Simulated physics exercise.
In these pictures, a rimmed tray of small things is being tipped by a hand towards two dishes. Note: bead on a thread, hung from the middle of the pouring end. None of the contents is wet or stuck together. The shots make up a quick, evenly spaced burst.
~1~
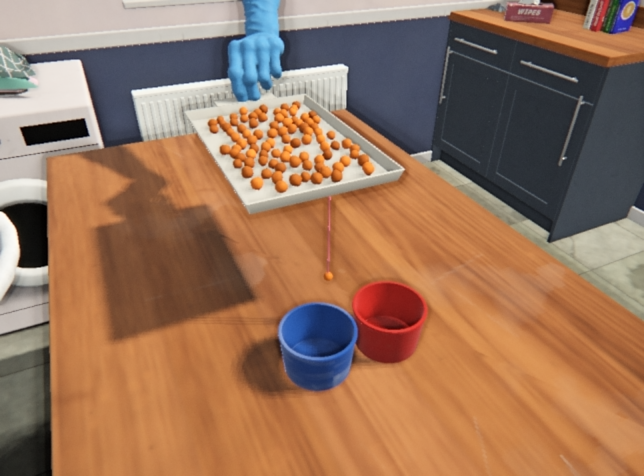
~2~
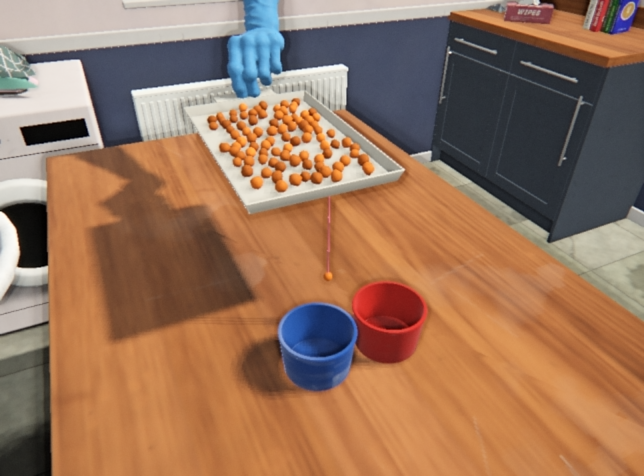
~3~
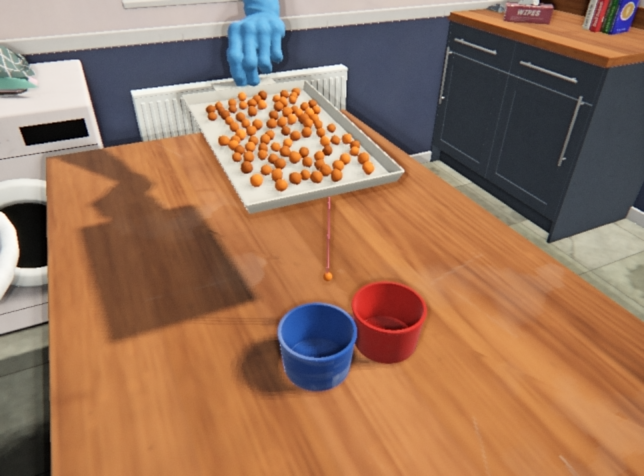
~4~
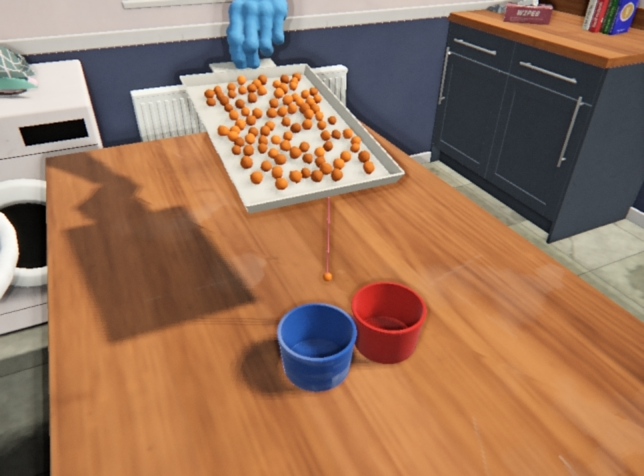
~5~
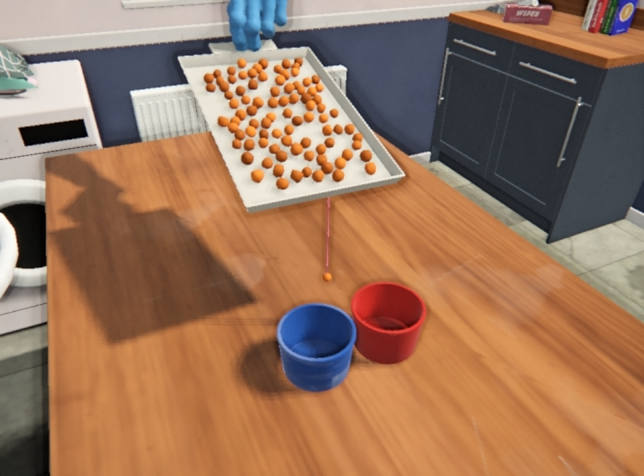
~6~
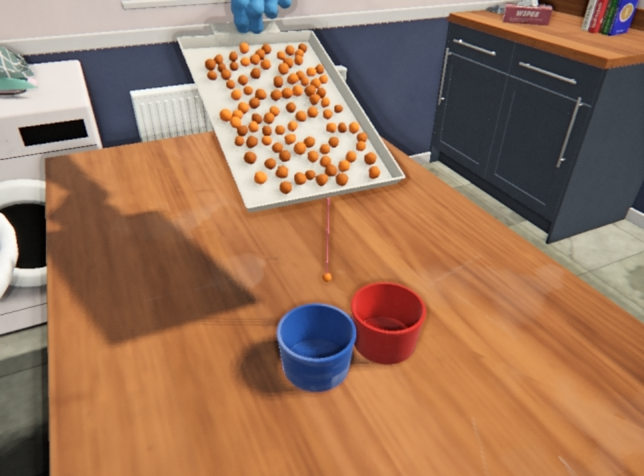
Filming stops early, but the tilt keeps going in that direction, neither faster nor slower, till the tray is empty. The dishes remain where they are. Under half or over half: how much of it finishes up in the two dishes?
Over half.
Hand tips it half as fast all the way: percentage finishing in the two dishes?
That works out at about 80 percent.
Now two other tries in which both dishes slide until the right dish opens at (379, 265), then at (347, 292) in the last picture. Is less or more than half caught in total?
Result, first setup: A minority share; second setup: A minority share.
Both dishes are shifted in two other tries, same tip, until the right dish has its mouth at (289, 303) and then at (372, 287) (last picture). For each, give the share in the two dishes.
About 0 per cent, then about 40 per cent.
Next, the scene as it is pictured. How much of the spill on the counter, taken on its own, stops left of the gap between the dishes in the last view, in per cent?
About 20 %.
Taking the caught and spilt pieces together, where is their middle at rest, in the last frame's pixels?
Near (375, 338).
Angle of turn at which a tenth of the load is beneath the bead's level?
Angle reached: About 70°.
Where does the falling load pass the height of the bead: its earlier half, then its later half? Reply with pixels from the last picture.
At about (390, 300), then at (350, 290).
Soon, tray tipped steeply; about two thirds on the tray; a stray few in the right dish; about a quarter in the air.
A while on, tray tipped past a quarter turn; a stray few on the tray; about a quarter in the left dish; about a third in the right dish; about a quarter outside both; about a quarter in the air.
Towards the end, tray tipped past a quarter turn; about a third in the left dish; about half in the right dish; about a quarter outside both.
Finally, tray tipped past a quarter turn; about a third in the left dish; about half in the right dish; about a quarter outside both.
